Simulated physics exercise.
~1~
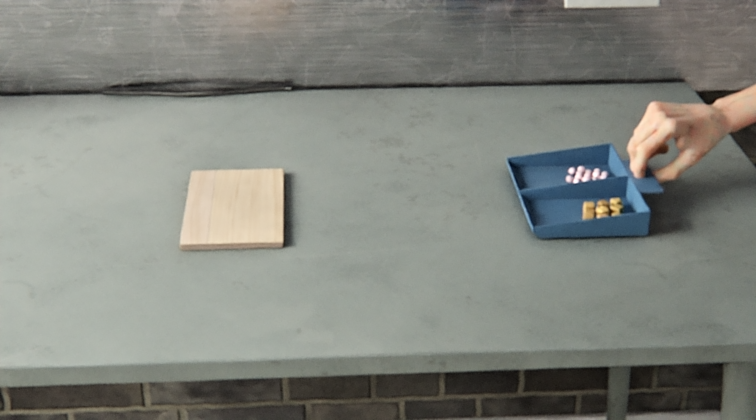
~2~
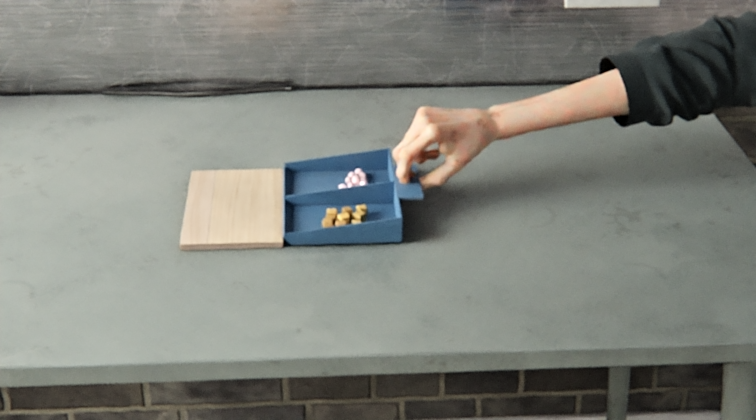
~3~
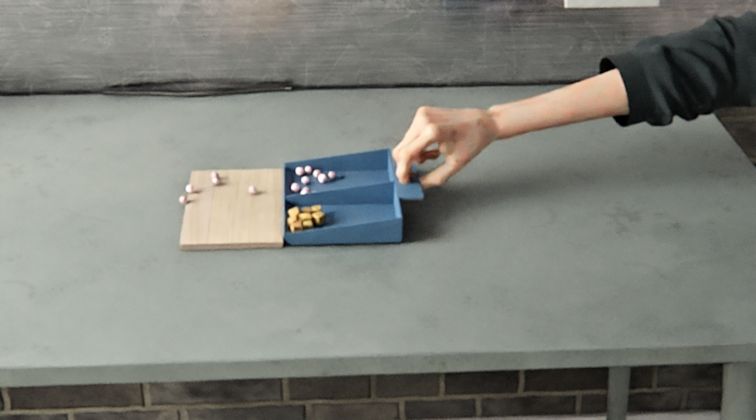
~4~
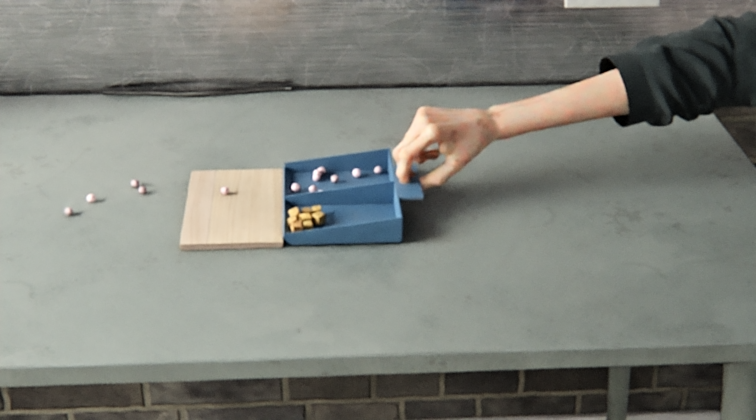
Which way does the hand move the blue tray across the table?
The hand moves the blue tray to the left, until it meets the flat wooden board.
